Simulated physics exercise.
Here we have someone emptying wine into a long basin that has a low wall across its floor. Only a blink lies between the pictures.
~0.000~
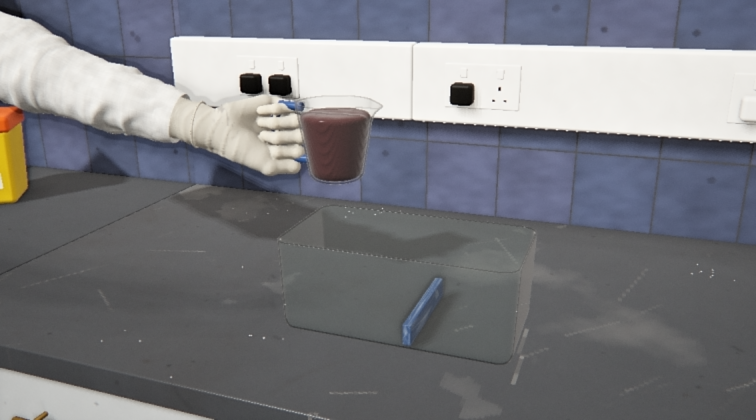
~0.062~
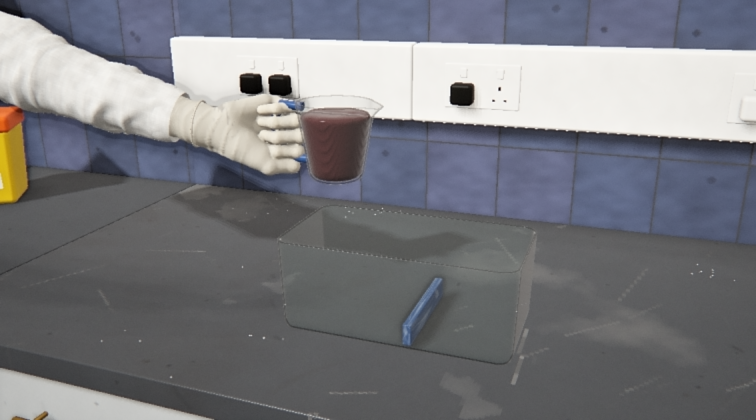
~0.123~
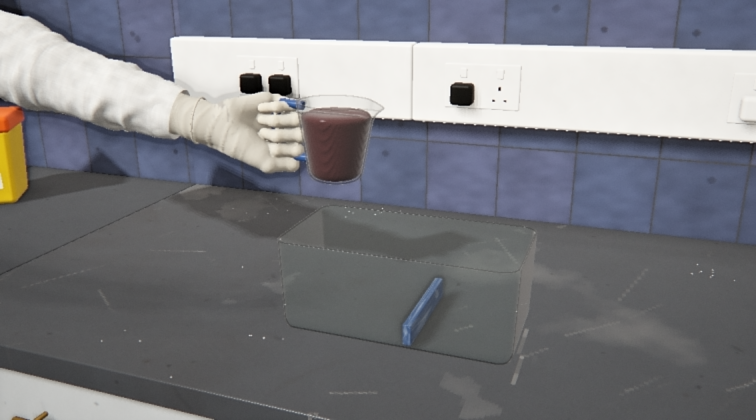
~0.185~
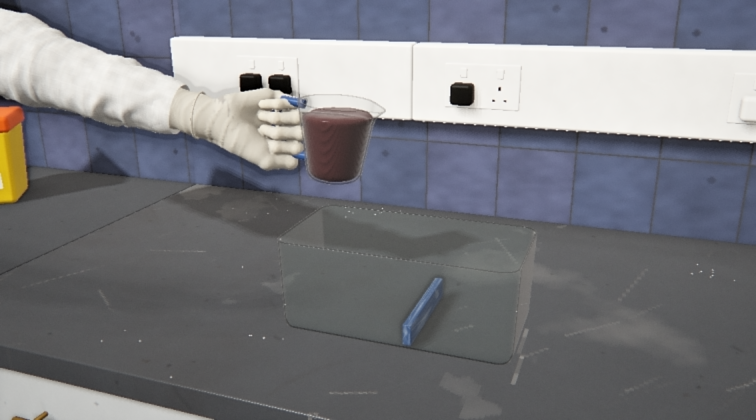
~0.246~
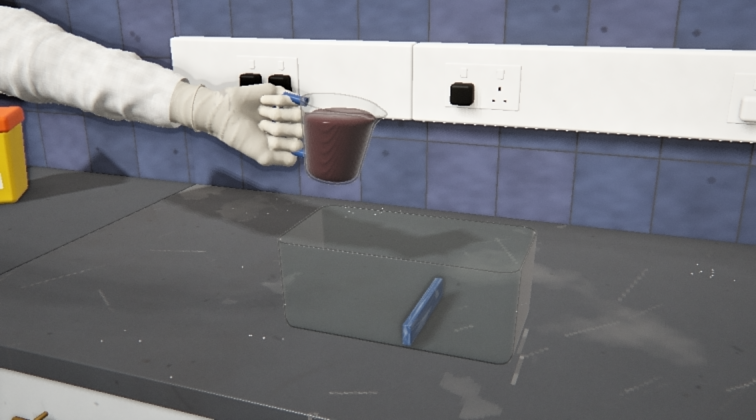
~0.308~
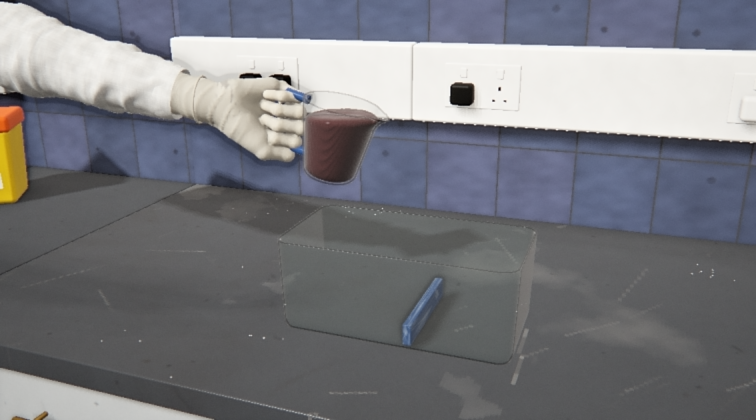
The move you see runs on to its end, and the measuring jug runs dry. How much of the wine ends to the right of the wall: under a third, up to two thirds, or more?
In the end between a third and two thirds is right of the wall.
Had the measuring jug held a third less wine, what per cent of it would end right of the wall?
Close to 35 per cent.
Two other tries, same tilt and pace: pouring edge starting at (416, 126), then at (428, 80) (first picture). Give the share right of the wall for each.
In turn 90 and 85 in a hundred.
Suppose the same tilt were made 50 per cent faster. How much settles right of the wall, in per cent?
It comes to 45 per cent or so.
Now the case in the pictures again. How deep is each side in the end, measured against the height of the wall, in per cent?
Left: 20 %. Right: 50 %.
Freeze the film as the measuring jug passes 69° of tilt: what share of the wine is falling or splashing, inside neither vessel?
About 20 per cent.
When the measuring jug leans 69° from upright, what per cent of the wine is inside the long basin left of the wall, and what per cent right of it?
The left part 0 per cent, the right part 15.
A moment on, the measuring jug is tipped part way and 65 per cent is still to pour, 1 is left of the wall and 14 right of it.
Next, the measuring jug is tipped right over and 8 per cent is still to pour, 28 is left of the wall and 57 right of it.
Then the measuring jug is tipped right over and 0 per cent is still to pour, 40 is left of the wall and 59 right of it.
Later the measuring jug is tipped right over and 0 per cent is still to pour, 40 is left of the wall and 59 right of it.
Finally, 40 per cent lies left of the wall, 59 right of it and 1 outside.
